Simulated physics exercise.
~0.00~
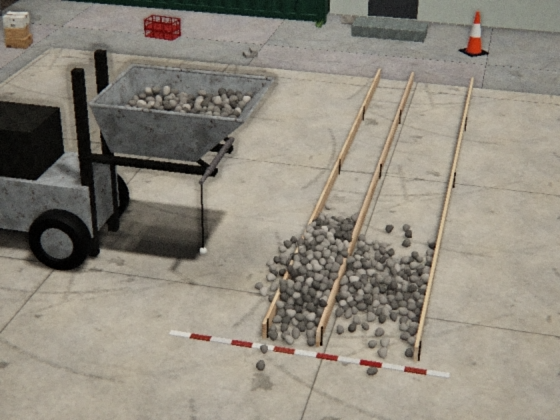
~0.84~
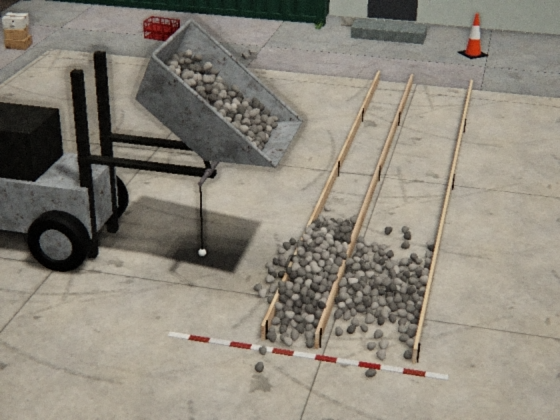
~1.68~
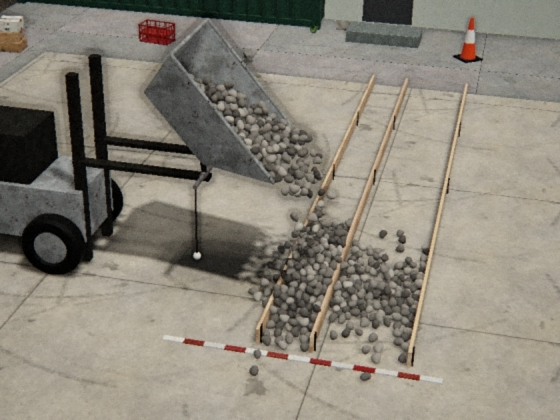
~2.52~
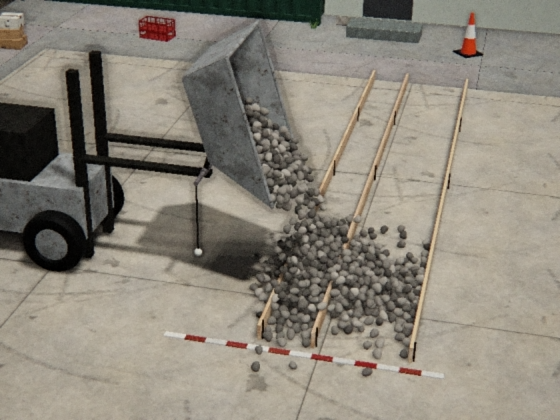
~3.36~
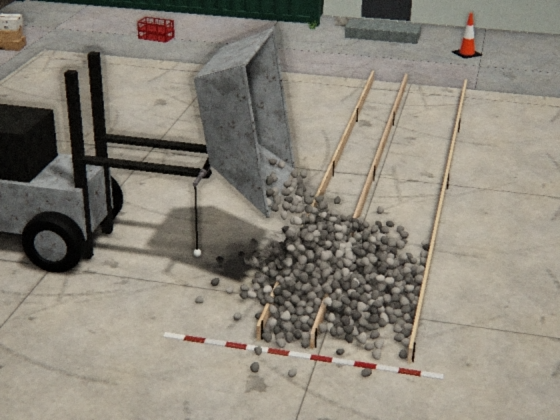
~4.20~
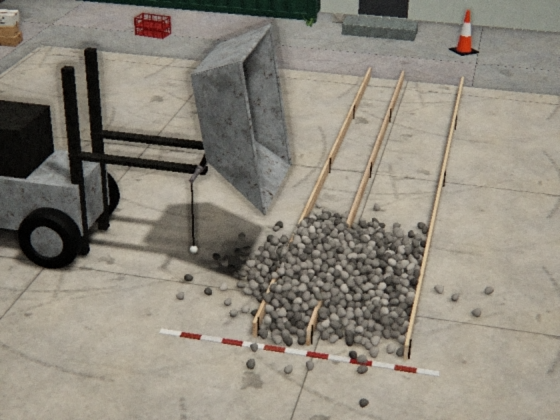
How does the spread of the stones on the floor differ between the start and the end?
At the start the stones on the floor lie mostly in a loose heap between the boards, with none past the right-hand board. By the end the heap is larger and fills more of the right bay, and a few stones lie farther right, beyond the last board.
